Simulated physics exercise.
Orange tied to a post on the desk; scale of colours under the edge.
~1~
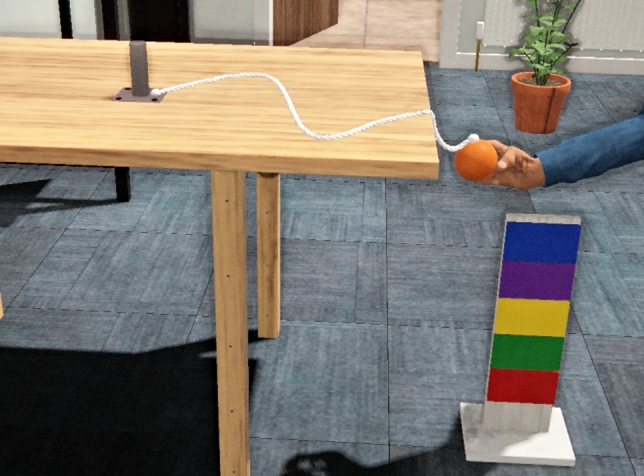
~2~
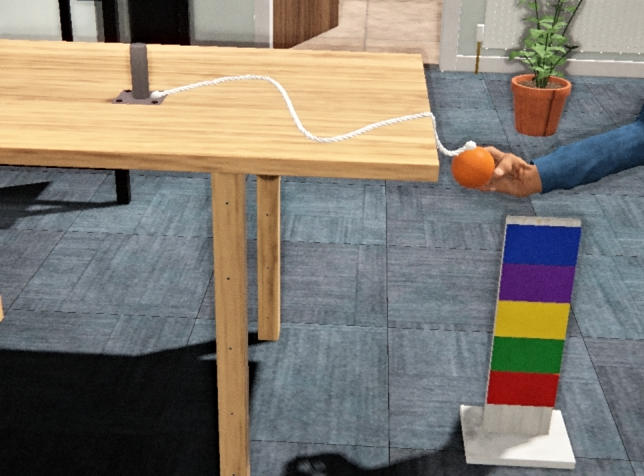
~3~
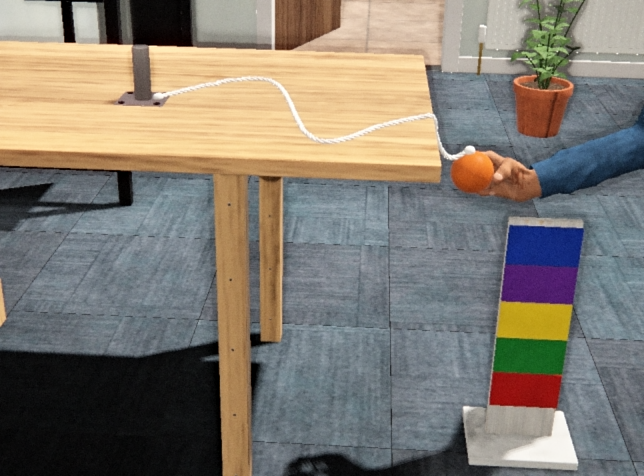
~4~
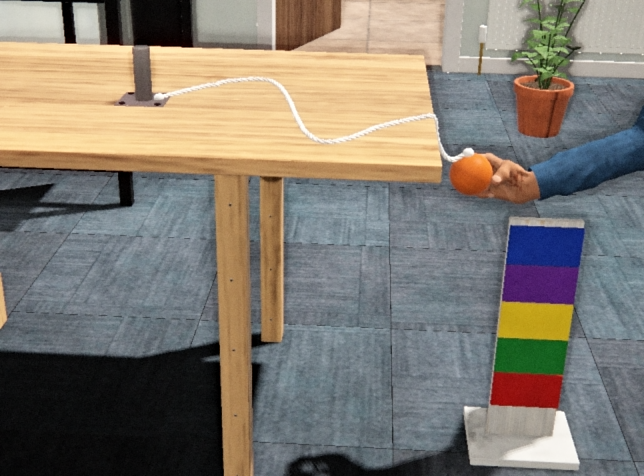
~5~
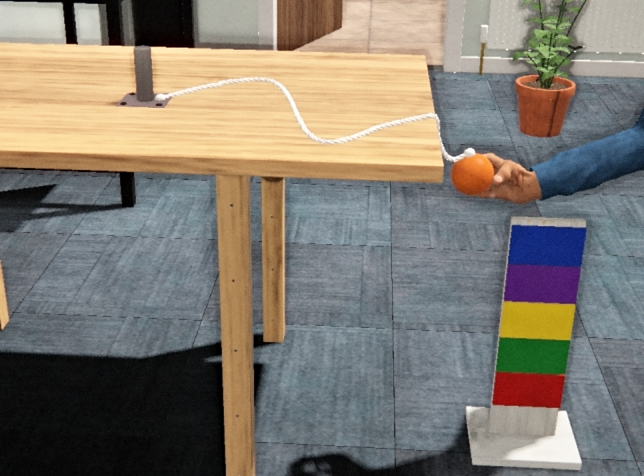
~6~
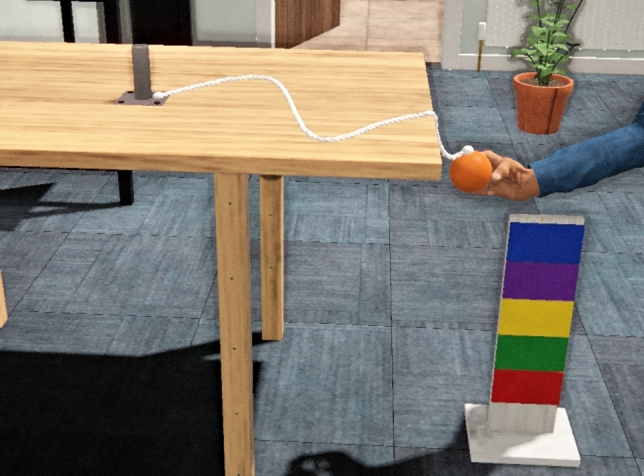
A hand holds an orange ball tied to a white cord beside a wooden desk, barely moving.
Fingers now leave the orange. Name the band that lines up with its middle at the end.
It lines up with red.
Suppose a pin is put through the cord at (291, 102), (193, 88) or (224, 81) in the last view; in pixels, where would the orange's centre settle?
It ends up near (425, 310) the first time, (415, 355) the second and (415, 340) the third.
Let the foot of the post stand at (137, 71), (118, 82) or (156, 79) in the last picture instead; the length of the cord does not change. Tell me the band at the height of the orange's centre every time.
Green; green; red.
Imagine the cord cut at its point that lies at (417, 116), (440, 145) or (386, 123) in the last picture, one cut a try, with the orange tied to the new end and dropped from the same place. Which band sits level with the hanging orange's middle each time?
Yellow; green; purple.
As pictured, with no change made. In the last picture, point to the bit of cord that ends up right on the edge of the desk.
It's the point at about (296, 114).
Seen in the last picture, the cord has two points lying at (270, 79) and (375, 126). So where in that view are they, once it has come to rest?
They finish close to (303, 100) and close to (423, 238).
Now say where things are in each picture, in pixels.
In the first frame, orange (476, 161); blue (542, 244); purple (537, 282); yellow (532, 318); green (527, 354); red (523, 387).
In the second frame, orange (473, 168); cord through (193, 87) (271, 81) (291, 108) (320, 141) (399, 120).
In the third frame, orange (472, 172).
In the fourth frame, orange (471, 174); cord through (196, 89) (273, 83) (294, 110) (322, 142) (402, 122).
In the fifth frame, orange (472, 175).
In the sixth frame, orange (470, 172); cord through (195, 87) (273, 81) (293, 108) (322, 140) (401, 119).
Soon after, orange near (455, 327); level with yellow.
Then, orange near (401, 367); level with red.
Further on, orange near (416, 366); level with red.
At rest, orange near (413, 369); level with red. Its middle rests at the red band.
